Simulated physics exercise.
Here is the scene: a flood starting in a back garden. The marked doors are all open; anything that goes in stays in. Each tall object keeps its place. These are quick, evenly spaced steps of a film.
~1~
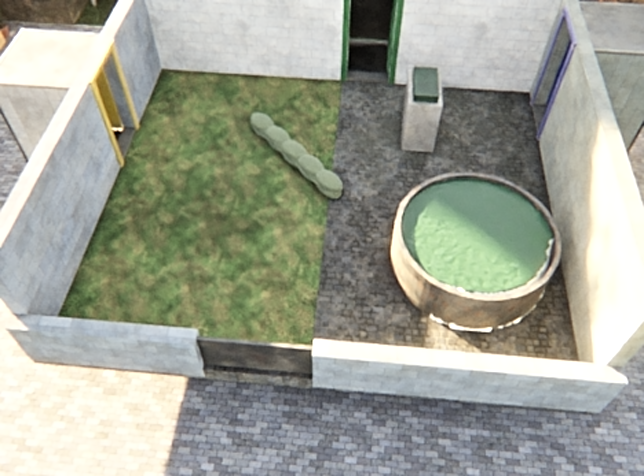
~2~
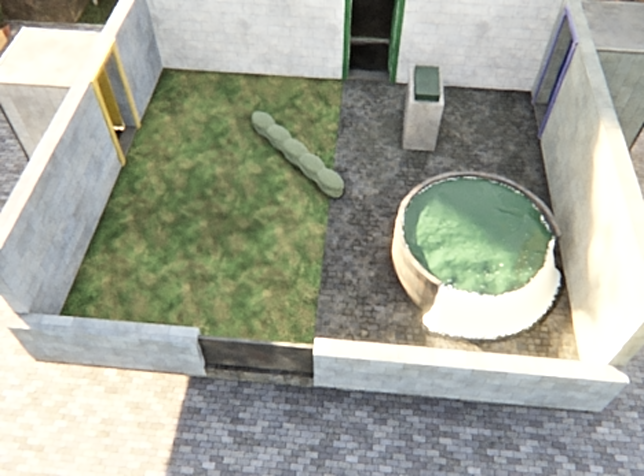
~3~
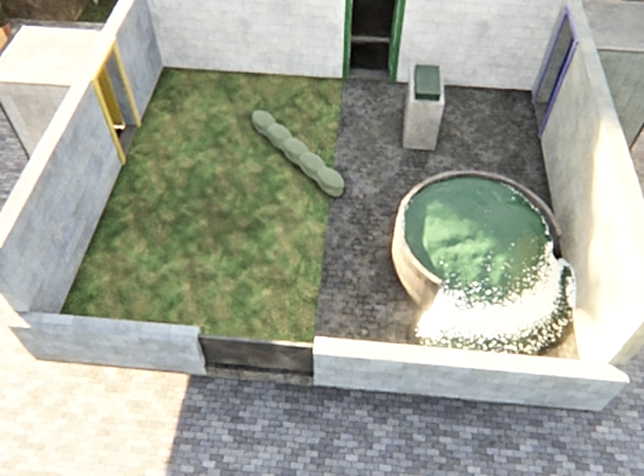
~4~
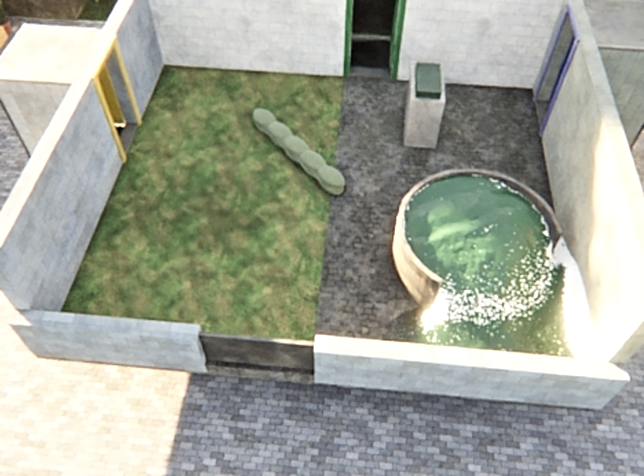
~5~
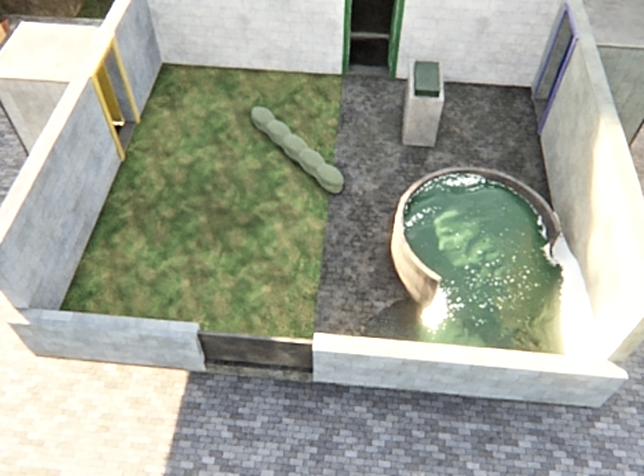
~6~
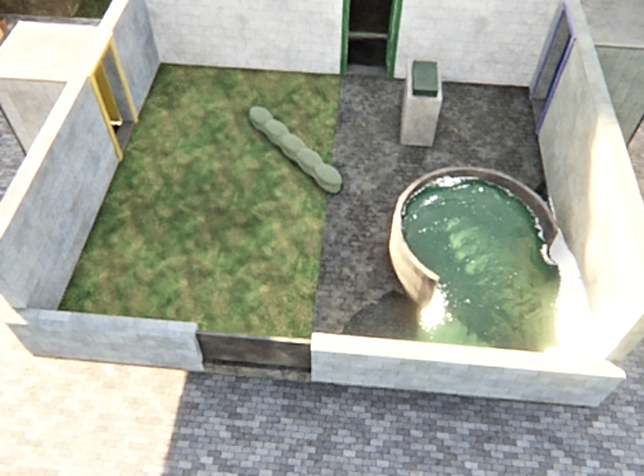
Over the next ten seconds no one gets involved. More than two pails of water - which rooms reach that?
Result: Blue door: Never surpasses it, green door: Never surpasses it, yellow door: Never surpasses it.
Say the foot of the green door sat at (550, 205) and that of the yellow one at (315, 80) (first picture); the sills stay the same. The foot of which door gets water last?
Last: The yellow door.
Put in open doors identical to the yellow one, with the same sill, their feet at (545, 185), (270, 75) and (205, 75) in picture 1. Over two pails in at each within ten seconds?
Taking each in turn: Runs below, then runs below, then runs below.
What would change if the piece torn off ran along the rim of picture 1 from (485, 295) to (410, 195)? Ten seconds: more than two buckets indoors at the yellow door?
Note: Yellow overshoots.
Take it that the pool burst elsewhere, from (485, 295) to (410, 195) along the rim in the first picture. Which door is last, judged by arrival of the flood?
Last: The one in green.
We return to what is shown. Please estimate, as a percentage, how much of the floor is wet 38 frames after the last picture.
Close to 70 in a hundred, I think.
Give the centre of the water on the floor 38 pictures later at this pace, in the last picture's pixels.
Roughly (362, 253).
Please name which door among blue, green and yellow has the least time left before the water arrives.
Result: The blue door.
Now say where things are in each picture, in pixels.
The pool at (476, 234) is whole and still, in the first picture.
Water pours out at (514, 310) and has run to (426, 325), in the second picture.
The front is at (414, 341), out from the gap at (514, 311), in the third picture.
The front is at a hidden place, out from the gap at (514, 311), in the fourth picture.
The front is at a hidden place, out from the gap at (512, 309), in the fifth picture.
The front is at (545, 185), out from the gap at (510, 309), in the sixth picture.
A moment on, water covers 15 % of the floor; the blue door not reached, the green door not reached, the yellow door not reached.
Next, water covers 30 % of the floor; the blue door wet at the sill, nothing in, the green door not reached, the yellow door not reached.
Then, water covers 50 % of the floor; the blue door wet at the sill, nothing in, the green door not reached, the yellow door not reached.
Later, water covers 70 % of the floor; the blue door wet at the sill, nothing in, the green door wet at the sill, nothing in, the yellow door wet at the sill, nothing in.
In the end, water covers 95 % of the floor; the blue door wet at the sill, nothing in, the green door wet at the sill, nothing in, the yellow door wet at the sill, nothing in.
